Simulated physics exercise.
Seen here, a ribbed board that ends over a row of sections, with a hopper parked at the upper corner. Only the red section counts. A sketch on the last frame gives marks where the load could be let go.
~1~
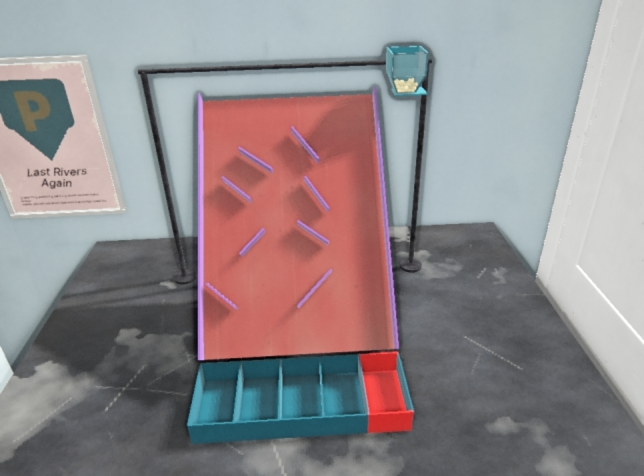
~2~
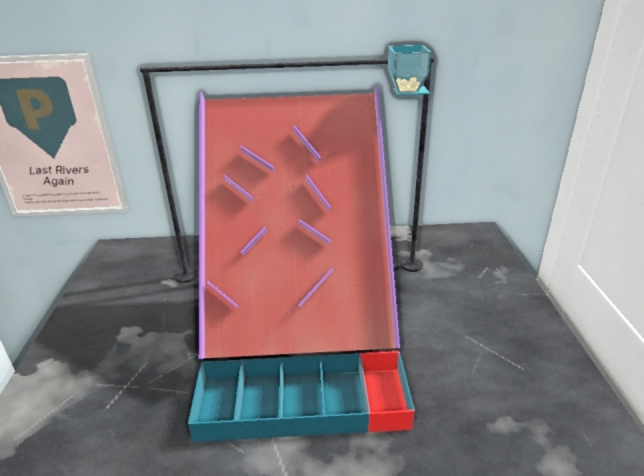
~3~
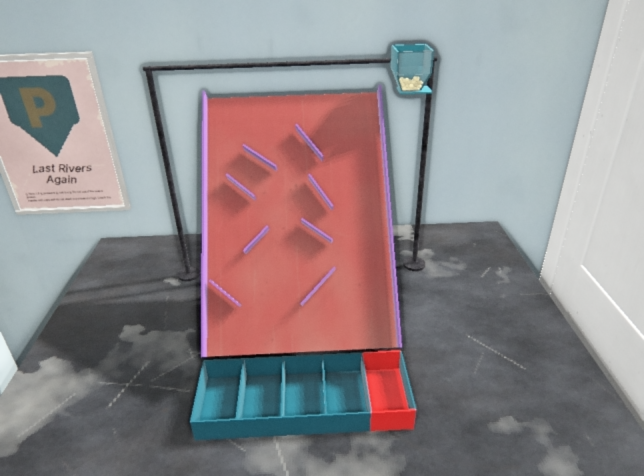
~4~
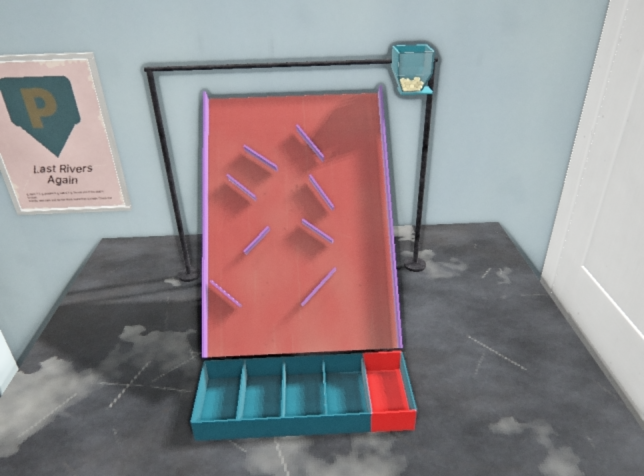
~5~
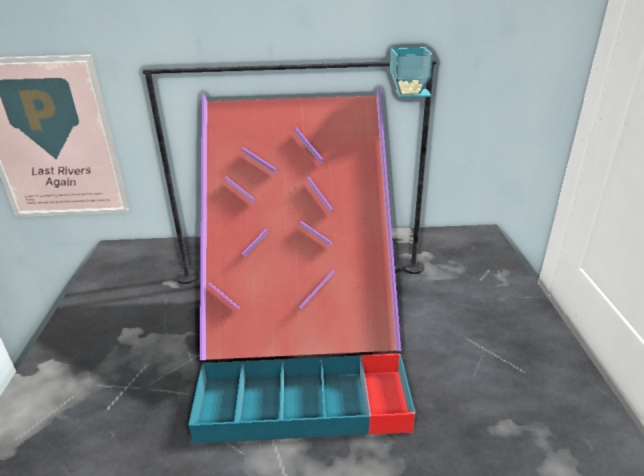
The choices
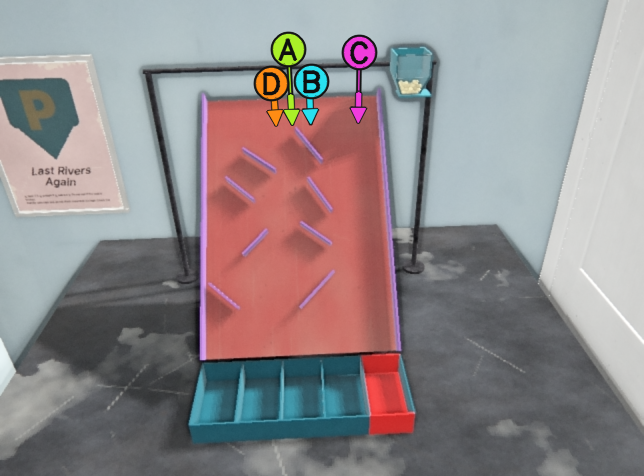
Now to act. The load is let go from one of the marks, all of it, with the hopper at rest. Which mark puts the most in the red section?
It is B.
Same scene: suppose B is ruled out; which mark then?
That would be C.
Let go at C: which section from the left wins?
The fifth from the left.
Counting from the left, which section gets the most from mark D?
The fifth from the left.
On the marked copy, mark A meets the board at (292, 119); mark B meets the board at (310, 118); mark C meets the board at (358, 117); mark D meets the board at (275, 120).
Choosing A, about half in the red section, about half in other sections.
Choosing B, most in the red section, a small part outside the box.
Choosing C, about two thirds in the red section, about a quarter in other sections, a small part outside the box.
Choosing D, about half in the red section, about half in other sections, a stray few outside the box.
